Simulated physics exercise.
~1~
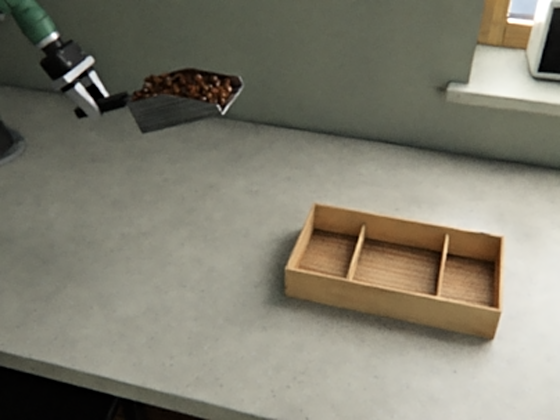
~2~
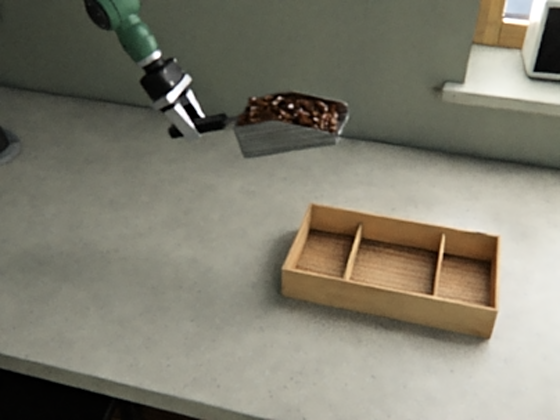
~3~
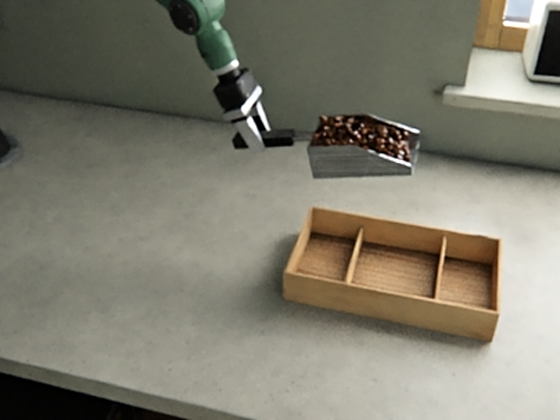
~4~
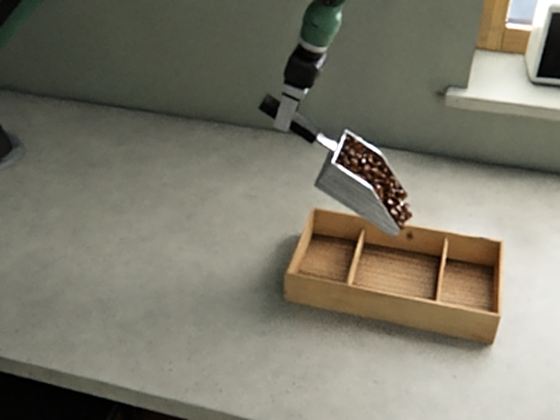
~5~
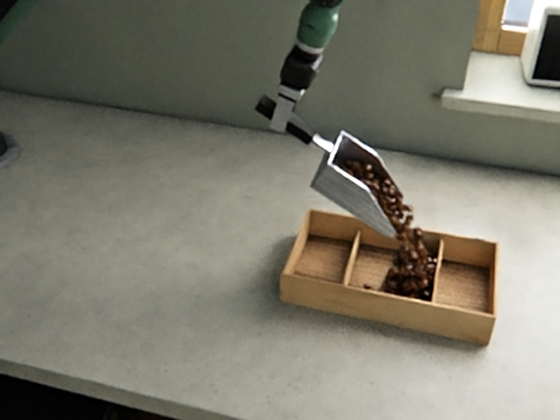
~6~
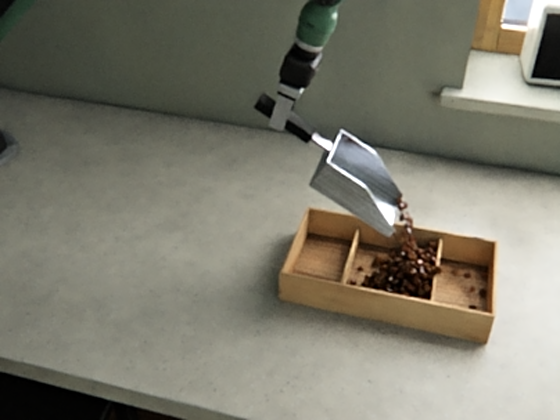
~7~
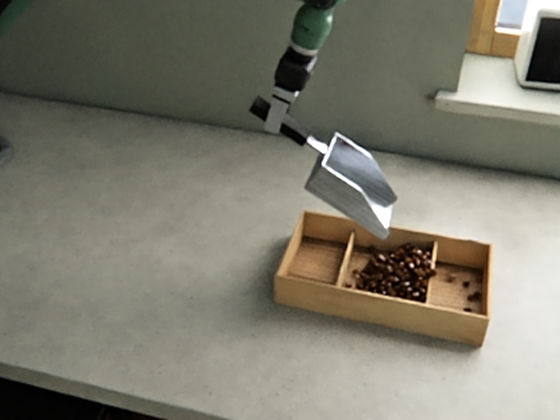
A metal scoop heaped with small brown pellets, held by a robot arm, moved right over a three-part wooden box and tipped forward, pouring its load mostly into the middle section, with a few pieces landing in the right one, before staying tilted and empty.
